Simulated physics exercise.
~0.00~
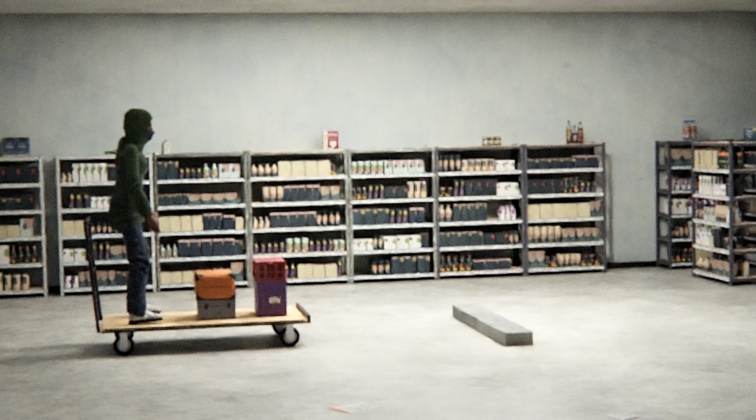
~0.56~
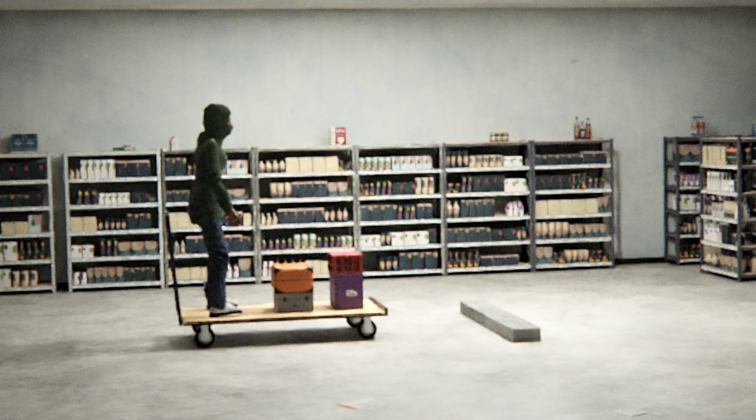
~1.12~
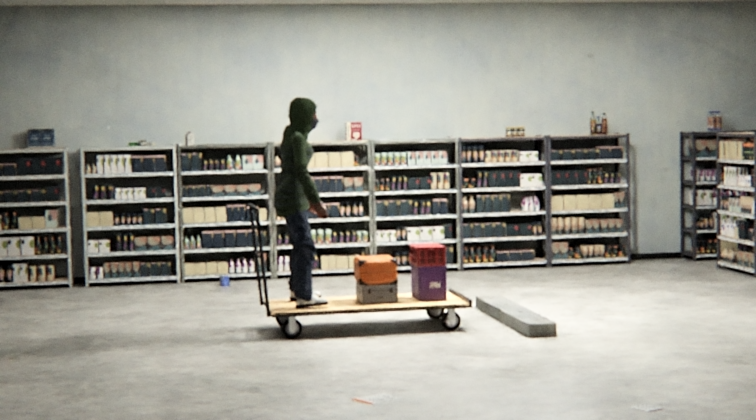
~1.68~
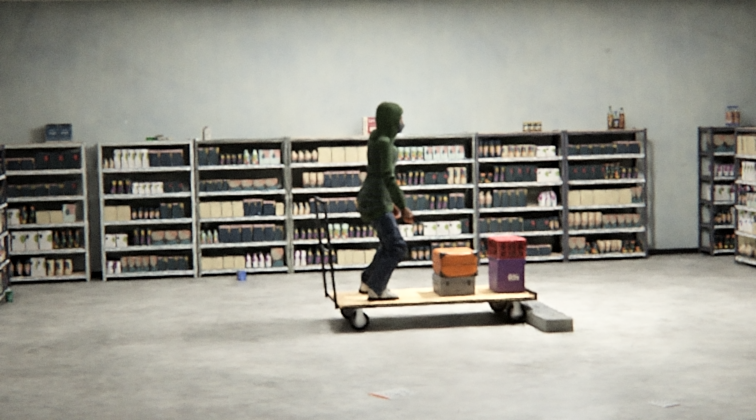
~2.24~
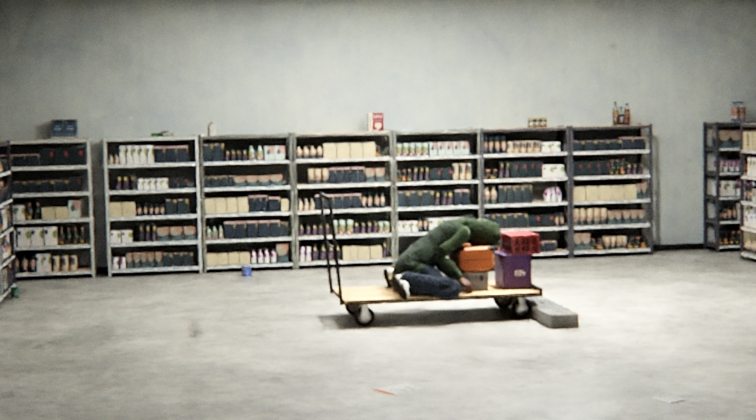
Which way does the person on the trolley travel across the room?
The person travels to the right, riding on the trolley towards the kerb.
